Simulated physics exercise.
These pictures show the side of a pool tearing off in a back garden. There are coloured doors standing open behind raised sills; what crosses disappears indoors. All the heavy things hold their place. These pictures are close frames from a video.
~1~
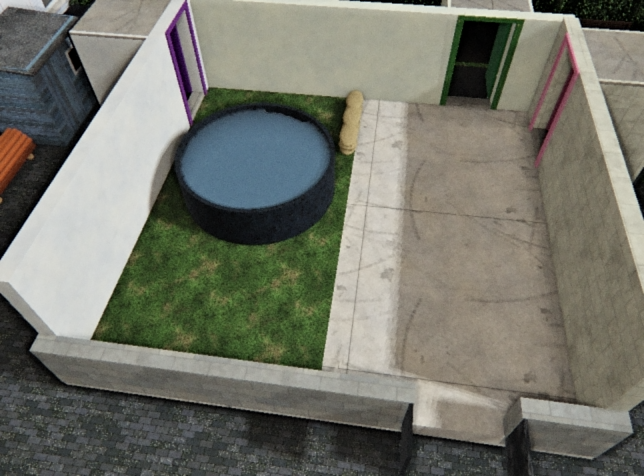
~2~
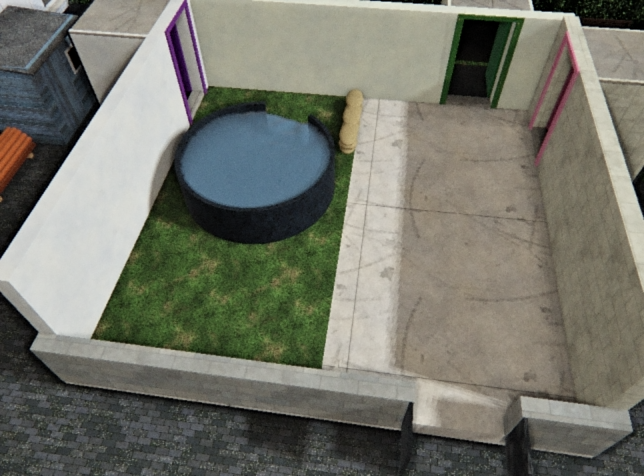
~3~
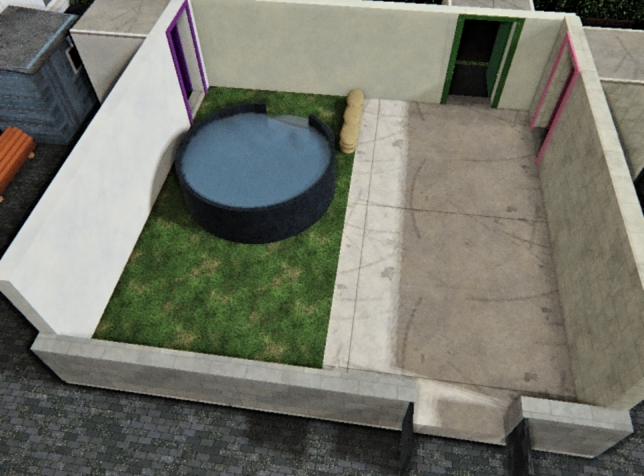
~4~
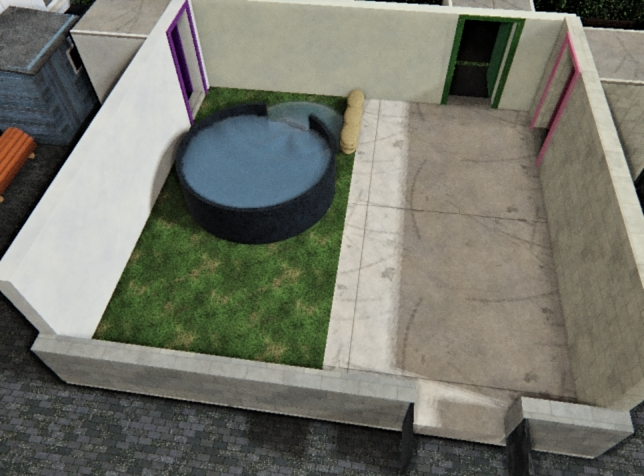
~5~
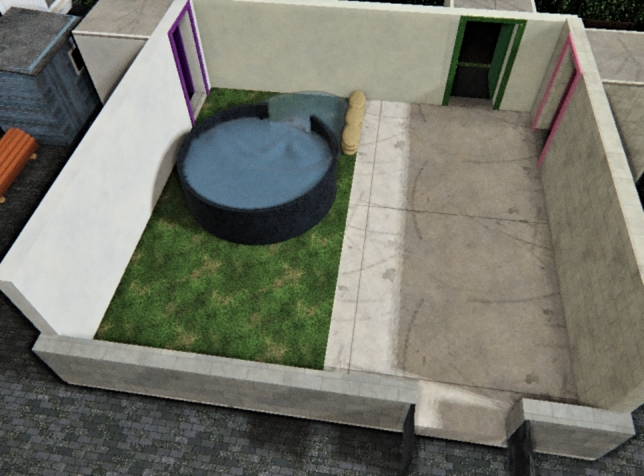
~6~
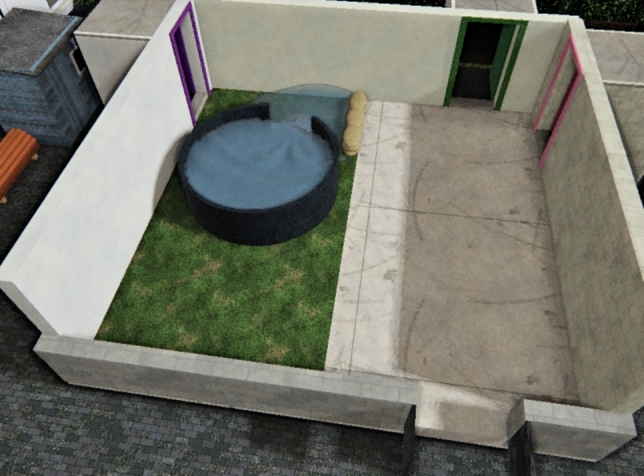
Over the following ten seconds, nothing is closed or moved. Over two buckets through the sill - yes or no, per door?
Pink door - no, purple door - yes, green door - no.
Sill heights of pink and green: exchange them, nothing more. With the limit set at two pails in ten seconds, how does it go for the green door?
To put it shortly, the green receives less.
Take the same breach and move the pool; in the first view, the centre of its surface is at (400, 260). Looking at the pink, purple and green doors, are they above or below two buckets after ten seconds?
So here's how it goes: Pink clears the threshold, purple comes up short, and green clears the threshold.
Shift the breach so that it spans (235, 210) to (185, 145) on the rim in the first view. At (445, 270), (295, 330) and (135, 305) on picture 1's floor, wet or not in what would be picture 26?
Point by point: Soaked; soaked; soaked.
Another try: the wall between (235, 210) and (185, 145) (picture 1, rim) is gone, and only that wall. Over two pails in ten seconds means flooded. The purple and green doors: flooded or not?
The purple one remains shy of it and the green one crosses the line, I think.
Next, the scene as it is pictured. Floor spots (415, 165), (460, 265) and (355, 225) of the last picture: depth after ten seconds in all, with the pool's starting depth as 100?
Respectively near 4, 6 and 2 per cent.
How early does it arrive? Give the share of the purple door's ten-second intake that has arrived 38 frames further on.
About 65 per cent.
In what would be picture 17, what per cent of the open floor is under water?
It comes to 25 per cent.
A moment on, water covers 15 % of the floor; the pink door not reached, the purple door not reached, the green door not reached.
Next, water covers 25 % of the floor; the pink door not reached, the purple door under two buckets in, the green door wet at the sill, nothing in.
Then, water covers 40 % of the floor; the pink door wet at the sill, nothing in, the purple door far over two buckets in, the green door wet at the sill, nothing in.
Later, water covers 70 % of the floor; the pink door wet at the sill, nothing in, the purple door far over two buckets in, the green door wet at the sill, nothing in.
In the end, water covers 95 % of the floor; the pink door wet at the sill, nothing in, the purple door far over two buckets in, the green door wet at the sill, nothing in.
